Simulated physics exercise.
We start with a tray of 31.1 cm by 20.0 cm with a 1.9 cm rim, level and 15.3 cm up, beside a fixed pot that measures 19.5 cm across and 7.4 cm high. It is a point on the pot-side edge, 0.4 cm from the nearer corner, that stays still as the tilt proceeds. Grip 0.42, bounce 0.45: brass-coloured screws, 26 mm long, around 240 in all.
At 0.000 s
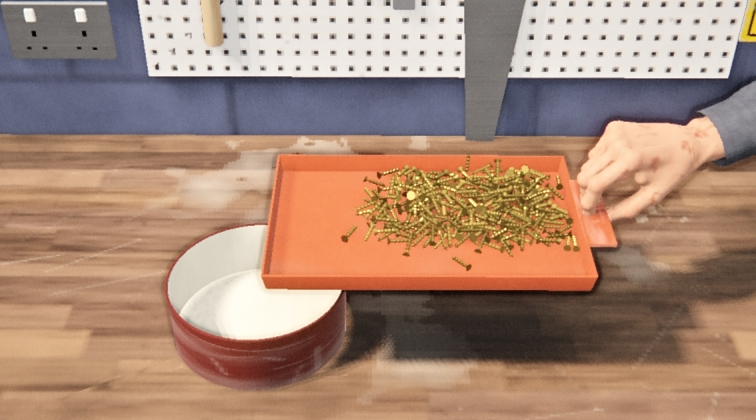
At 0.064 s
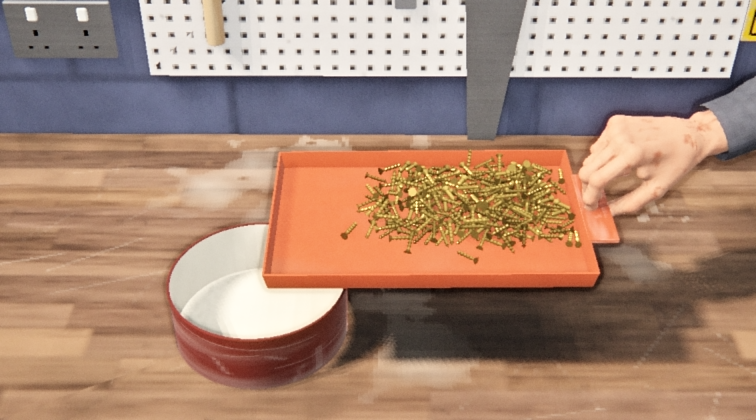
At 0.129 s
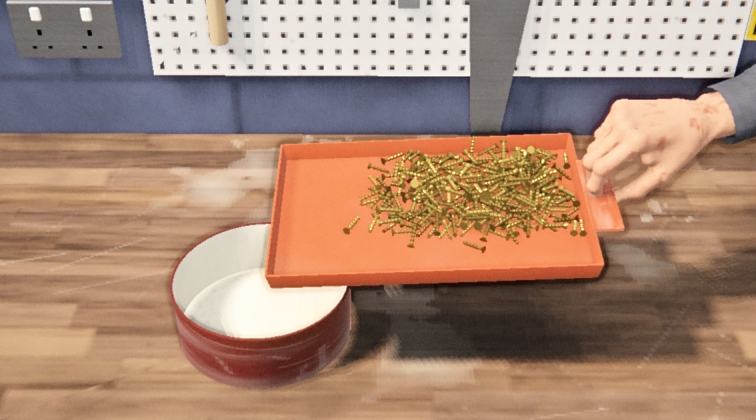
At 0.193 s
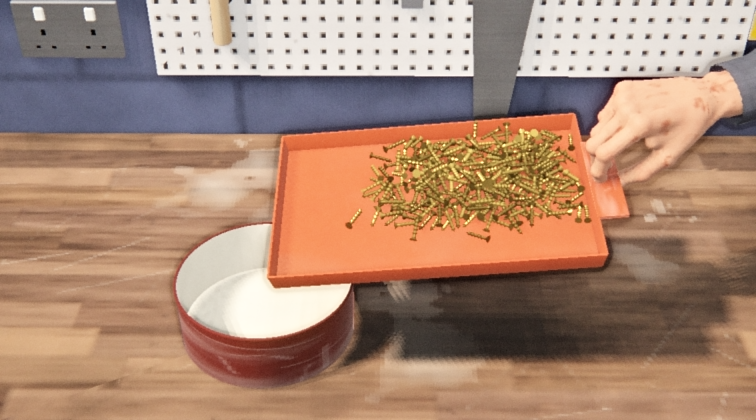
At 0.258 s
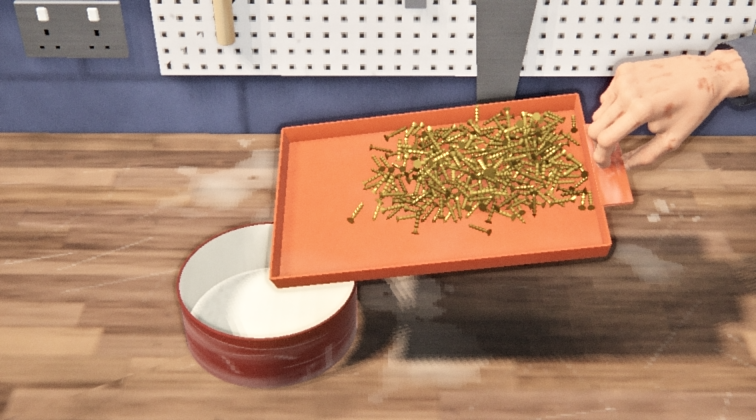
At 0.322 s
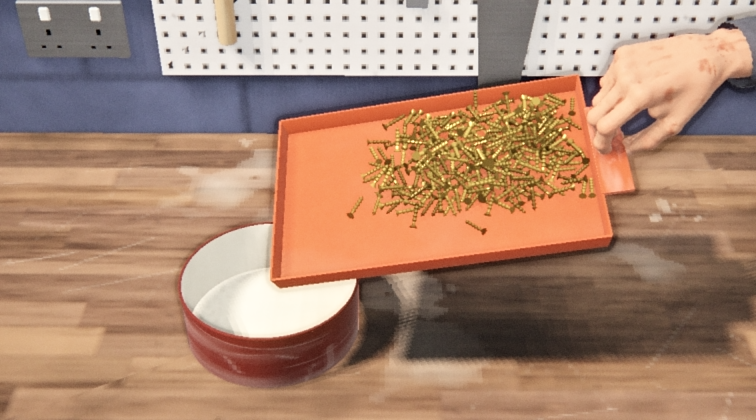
In this clip, a hand at the right holds an orange tray of brass-coloured screws beside a red pot with a white interior on a wooden worktop, then raises the tray's right side so it slants down toward the pot.
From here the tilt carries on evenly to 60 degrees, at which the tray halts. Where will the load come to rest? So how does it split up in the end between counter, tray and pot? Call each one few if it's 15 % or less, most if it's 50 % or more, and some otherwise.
I'd say counter most, left on the tray some, pot few.
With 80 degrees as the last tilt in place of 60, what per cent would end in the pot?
Around 0 %, I reckon.
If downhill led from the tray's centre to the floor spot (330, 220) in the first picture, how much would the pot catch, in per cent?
Something like 55 per cent of the pieces.
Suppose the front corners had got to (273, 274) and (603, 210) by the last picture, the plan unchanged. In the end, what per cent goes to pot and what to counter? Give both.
Pot 35, counter 40.
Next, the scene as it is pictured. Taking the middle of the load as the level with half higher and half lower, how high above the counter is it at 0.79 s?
Some 22 cm.
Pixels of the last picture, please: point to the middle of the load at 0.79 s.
Approximately (357, 236) in the last picture.
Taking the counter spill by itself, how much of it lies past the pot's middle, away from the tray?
Estimate: Roughly 50 per cent of the pieces.
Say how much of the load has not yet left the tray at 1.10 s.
It works out to near 45 per cent of the load.
After 0.60 s, tilt 39 degrees; the tray holds 100 %, the pot 0 %.
Then, at 0.79 s, tilt 53 degrees; the tray holds 95 %, the pot 0 %.
Then, at 1.10 s, tilt 60 degrees; the tray holds 45 %, the pot 0 %.
By 2.2 s all is still; counter 65 %, tray 30 %, pot 0 %.
